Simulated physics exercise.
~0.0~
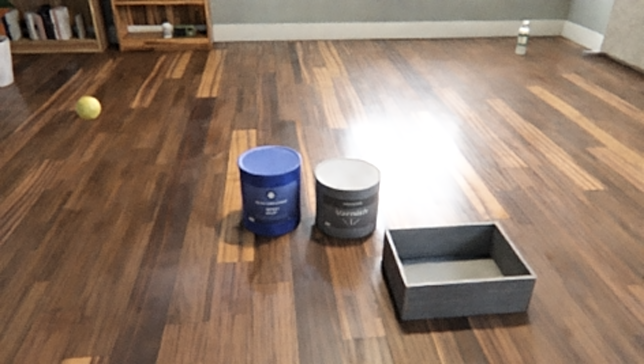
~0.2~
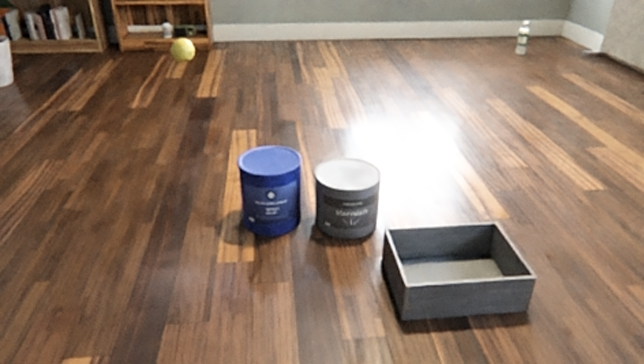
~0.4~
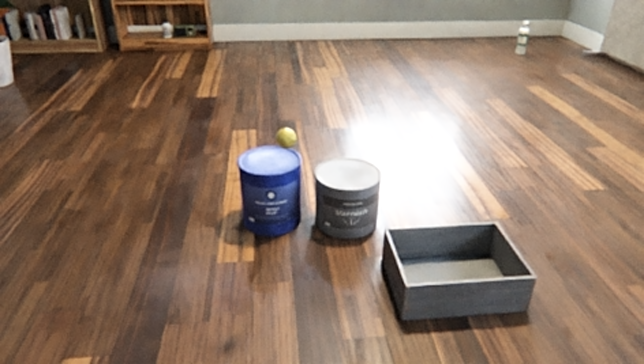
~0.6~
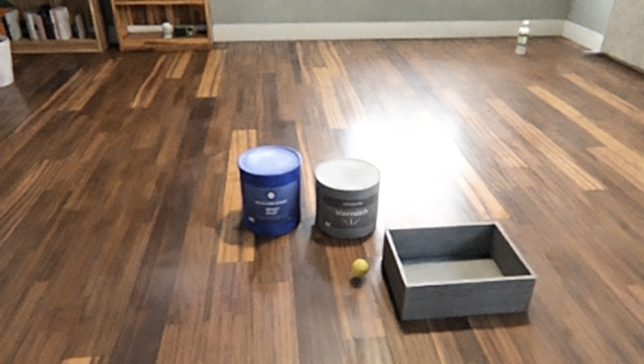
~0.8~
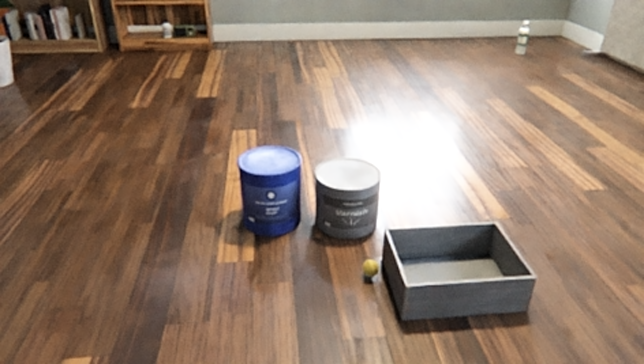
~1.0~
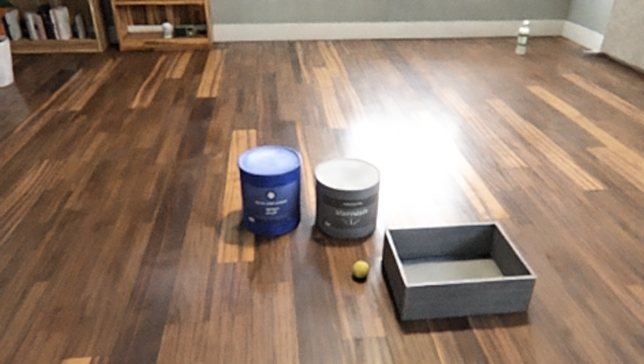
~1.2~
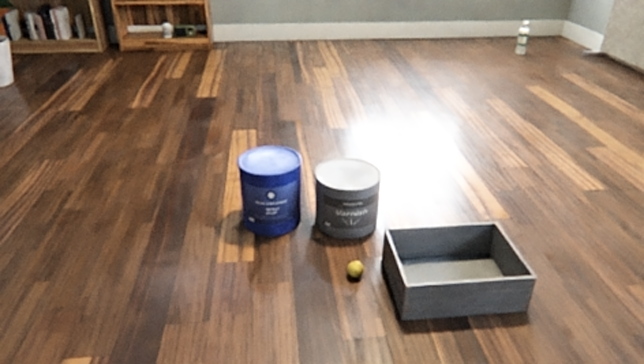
Yellow lemon flying over a wooden floor past blue and grey pails, landing outside an open box and settling beside it.
